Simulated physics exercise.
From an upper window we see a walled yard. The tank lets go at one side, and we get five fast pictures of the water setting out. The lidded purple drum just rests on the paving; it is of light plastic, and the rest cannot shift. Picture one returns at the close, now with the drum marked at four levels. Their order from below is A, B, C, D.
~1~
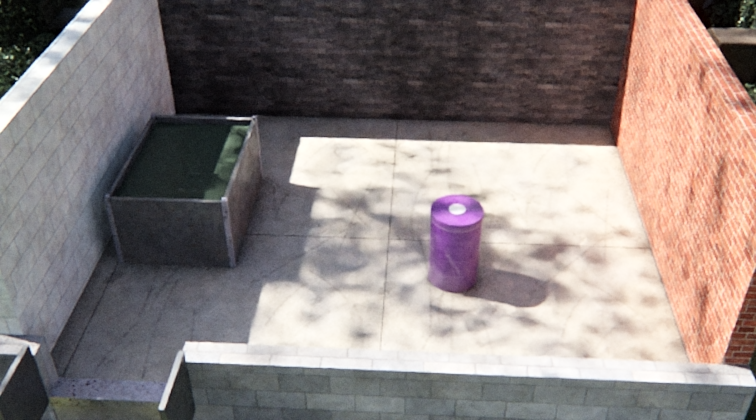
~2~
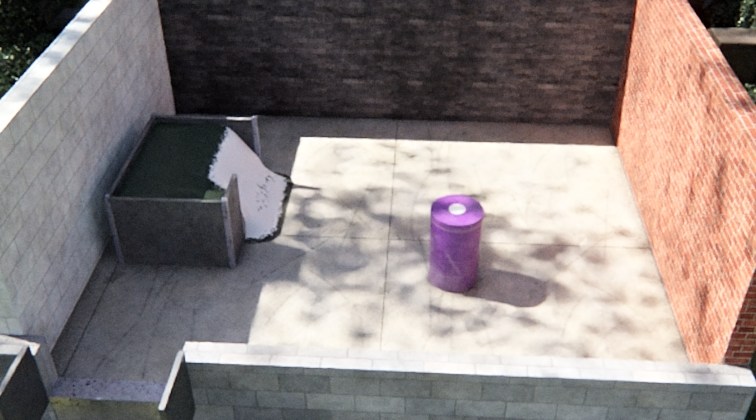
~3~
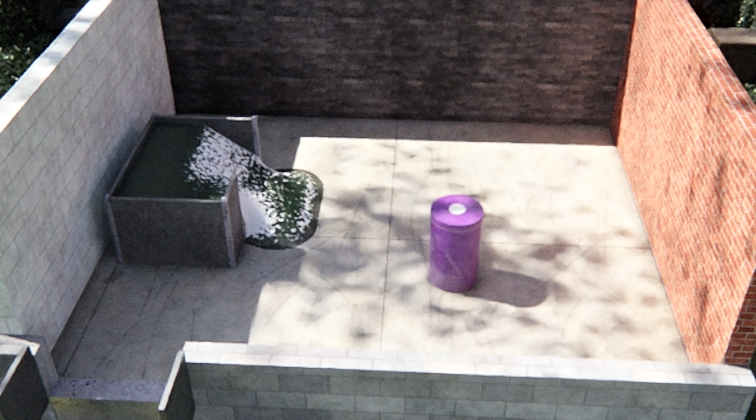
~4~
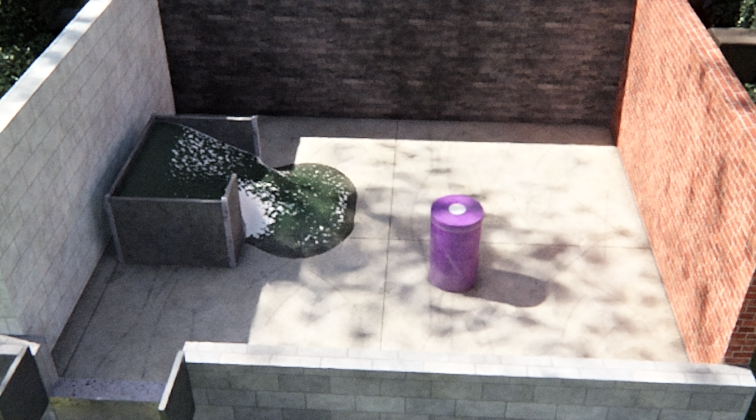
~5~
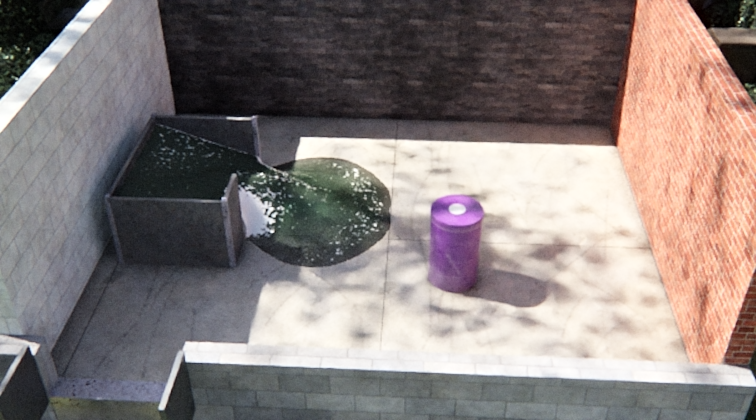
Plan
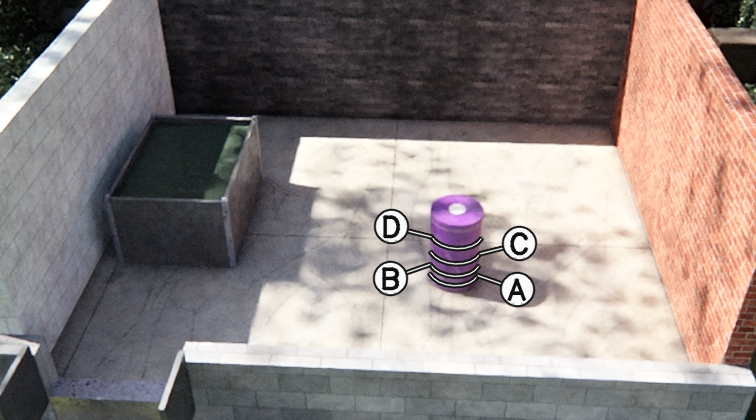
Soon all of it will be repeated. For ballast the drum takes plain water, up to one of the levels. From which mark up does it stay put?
Choose B.
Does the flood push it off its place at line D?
No.
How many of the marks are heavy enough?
Three of the four.
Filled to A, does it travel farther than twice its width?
No, it does not.
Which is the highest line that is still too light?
Here it is line A.
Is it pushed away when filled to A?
Yes, that goes wrong.
In white, A at (454, 285); B at (454, 276); C at (455, 263); D at (456, 248); from the bottom up A, B, C, D.
Choosing A, it is pushed about its own width away.
Choosing B, it does not move.
Choosing C, it does not move.
Choosing D, it does not move.
